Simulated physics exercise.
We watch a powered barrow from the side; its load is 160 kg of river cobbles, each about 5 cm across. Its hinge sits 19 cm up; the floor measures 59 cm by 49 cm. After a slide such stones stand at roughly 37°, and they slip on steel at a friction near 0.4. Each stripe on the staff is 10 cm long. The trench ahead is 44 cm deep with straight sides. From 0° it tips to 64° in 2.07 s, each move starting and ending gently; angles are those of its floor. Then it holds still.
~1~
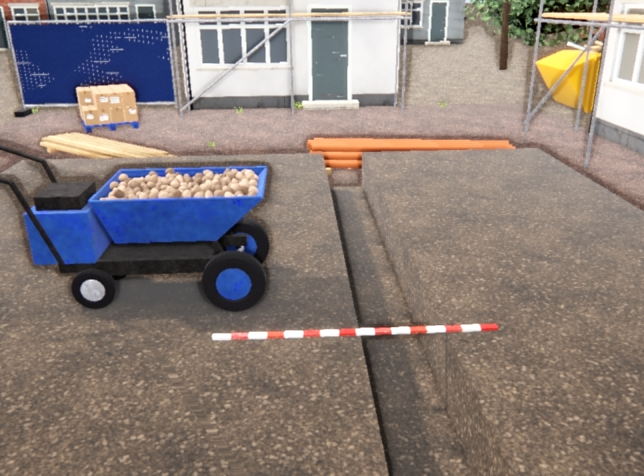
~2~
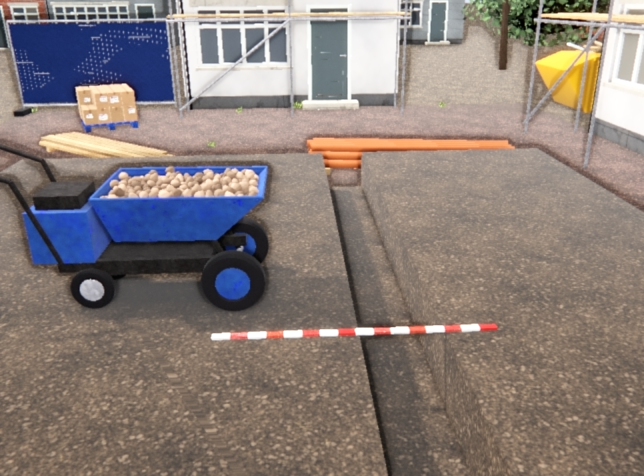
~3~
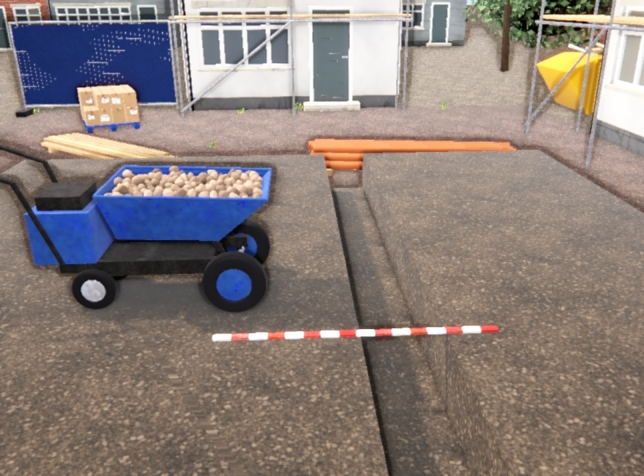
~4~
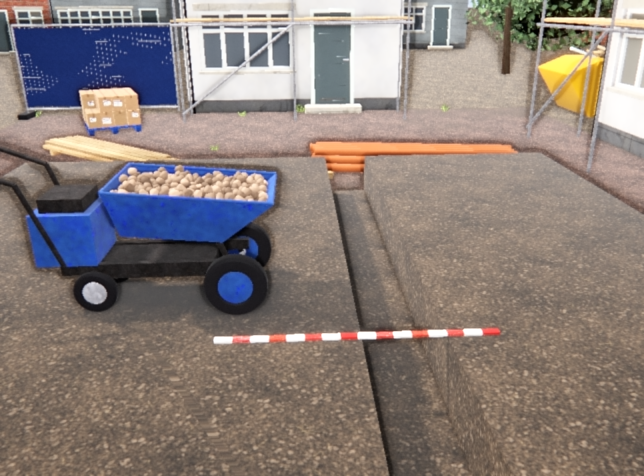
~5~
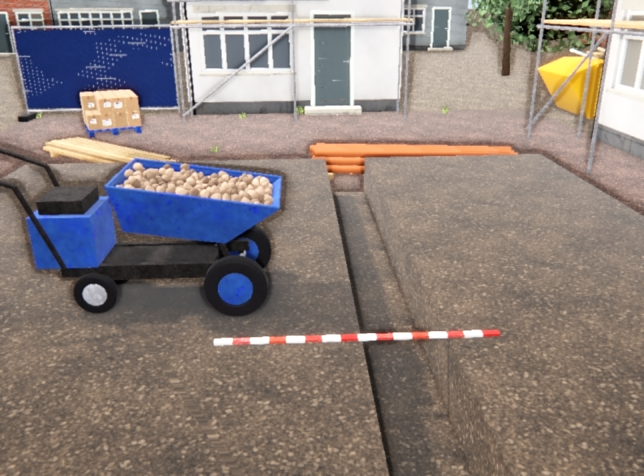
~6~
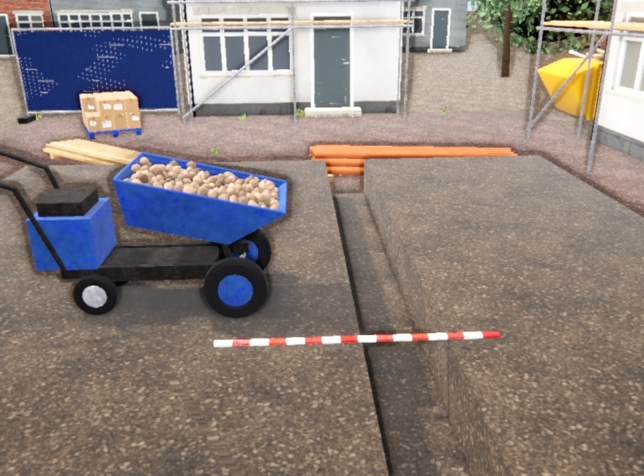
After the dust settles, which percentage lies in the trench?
About 95 per cent.
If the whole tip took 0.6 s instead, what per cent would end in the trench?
In that case some 100 per cent.
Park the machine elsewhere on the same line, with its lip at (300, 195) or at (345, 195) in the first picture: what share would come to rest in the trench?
First some 100, then 55 per cent.
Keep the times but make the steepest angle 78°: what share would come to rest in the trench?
In that case some 85 per cent.
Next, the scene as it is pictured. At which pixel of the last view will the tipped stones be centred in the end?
Their middle is at about (386, 338).
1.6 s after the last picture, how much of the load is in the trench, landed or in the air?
Some 50 per cent.
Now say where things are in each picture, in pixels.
In the first picture, the tray is at 0°, its lip at (262, 198); the top of the load is at (213, 176).
The second picture shows lip at (263, 198), floor tilted 1°, highest stones at (210, 174).
In the third picture, the tray is at 2°, its lip at (267, 200); the top of the load is at (186, 176).
The fourth picture shows lip at (273, 204), floor tilted 5°, highest stones at (147, 175).
The fifth picture shows lip at (279, 208), floor tilted 9°, highest stones at (147, 173).
The sixth picture shows lip at (285, 213), floor tilted 13°, highest stones at (154, 168).
Then, 0.9 s after the last picture the floor is at 54°, 99 % in the tray, 1 % short of the trench; the foremost stones are at (337, 242).
Then, 1.6 s after the last picture the floor is at 64°, 42 % in the tray, 10 % short of the trench, 48 % in the trench; the foremost stones are at (419, 340).
Then, 1.9 s after the last picture the floor is at 64°, 16 % in the tray, 10 % short of the trench, 74 % in the trench; the foremost stones are at (417, 330).
Then, 3.9 s after the last picture the floor is at 64°, 0 % in the tray, 5 % short of the trench, 95 % in the trench; the foremost stones are at (419, 337).
